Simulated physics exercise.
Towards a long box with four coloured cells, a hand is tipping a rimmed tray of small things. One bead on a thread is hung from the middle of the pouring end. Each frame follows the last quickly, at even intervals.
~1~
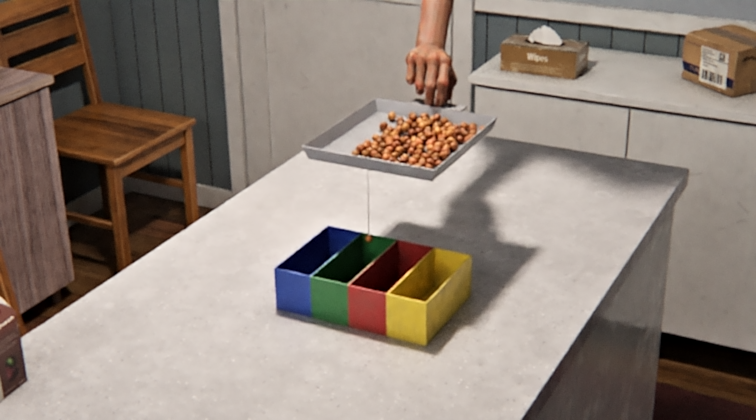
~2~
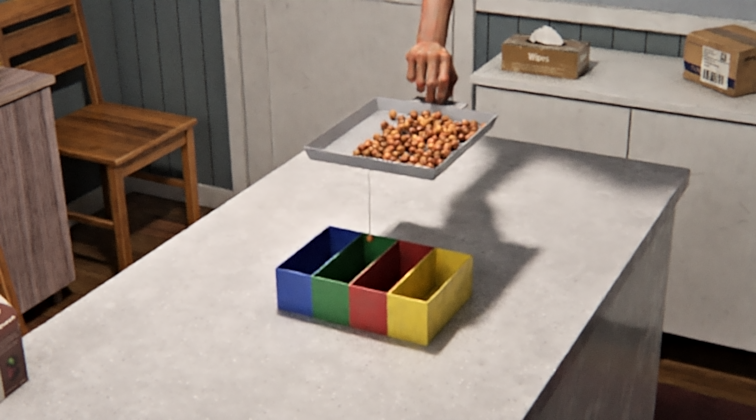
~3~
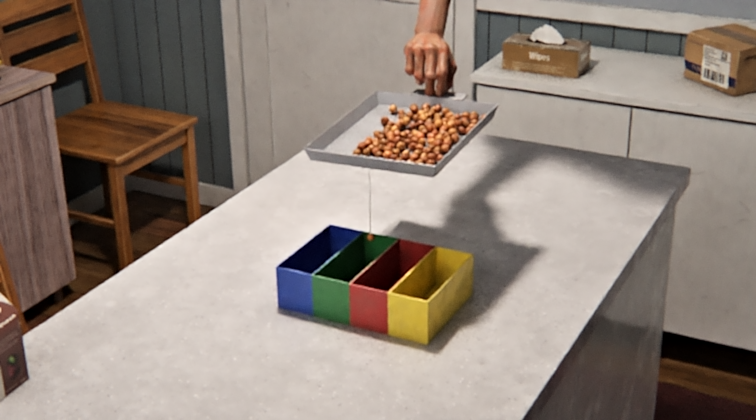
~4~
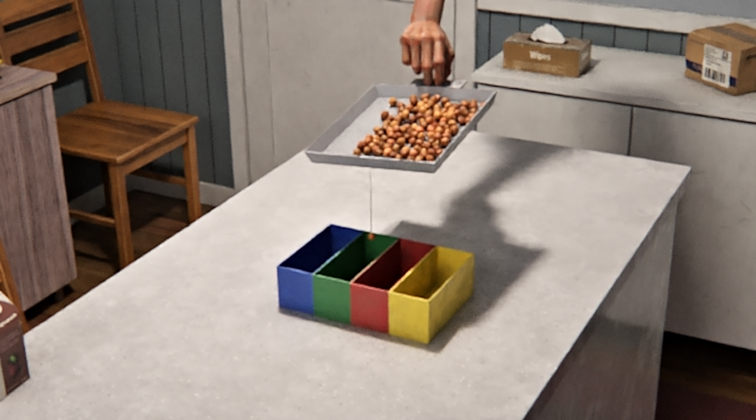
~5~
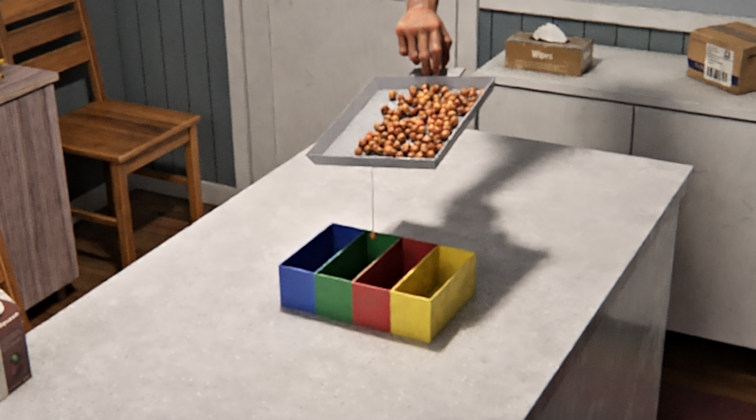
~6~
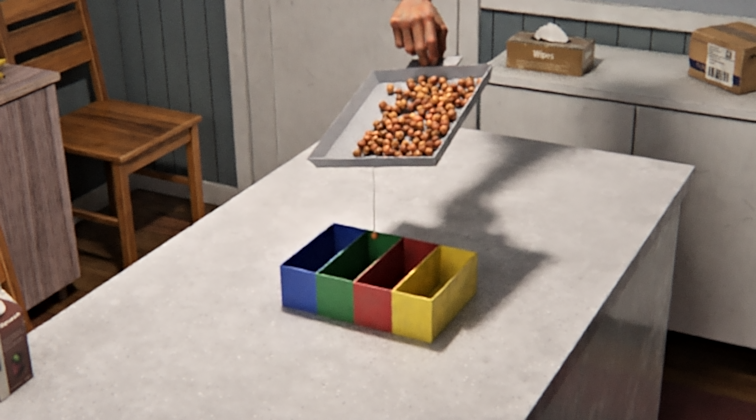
A hand holds a rimmed gray tray of hazelnuts level above a box with blue, green, red and yellow cells, then raises the far end so the tray slopes toward the box, a bead hanging on a thread beneath.
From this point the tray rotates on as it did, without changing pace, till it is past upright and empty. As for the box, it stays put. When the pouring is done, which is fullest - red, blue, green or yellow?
Fullest: The blue cell.
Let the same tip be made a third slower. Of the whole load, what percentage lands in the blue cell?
It would be close to 60 per cent.
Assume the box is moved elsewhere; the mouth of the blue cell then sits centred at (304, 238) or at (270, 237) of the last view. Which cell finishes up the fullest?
Result 1: The blue cell; result 2: The cell in green.
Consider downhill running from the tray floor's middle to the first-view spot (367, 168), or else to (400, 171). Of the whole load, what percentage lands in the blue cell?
The first try would leave around 30 per cent there, the second around 0 per cent.
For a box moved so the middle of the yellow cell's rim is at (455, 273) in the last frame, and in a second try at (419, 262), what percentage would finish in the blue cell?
Roughly 20 % and 70 %.
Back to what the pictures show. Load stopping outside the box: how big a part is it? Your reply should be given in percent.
About 40 per cent.
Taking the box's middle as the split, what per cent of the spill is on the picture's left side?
100 per cent or thereabouts.
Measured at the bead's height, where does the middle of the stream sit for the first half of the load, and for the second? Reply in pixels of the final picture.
The early half goes through (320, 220), the late half through (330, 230).
Soon, tray tipped steeply; nearly all on the tray; a stray few in the blue cell; a small part falling or outside the box.
A while on, tray tipped past a quarter turn; about a quarter on the tray; about a quarter in the blue cell; about half falling or outside the box.
Towards the end, tray tipped past a quarter turn; about half in the blue cell; a small part in the green cell; about half falling or outside the box.
Finally, tray tipped past a quarter turn; about half in the blue cell; a small part in the green cell; none in the yellow cell; none in the red cell; about half outside the box.
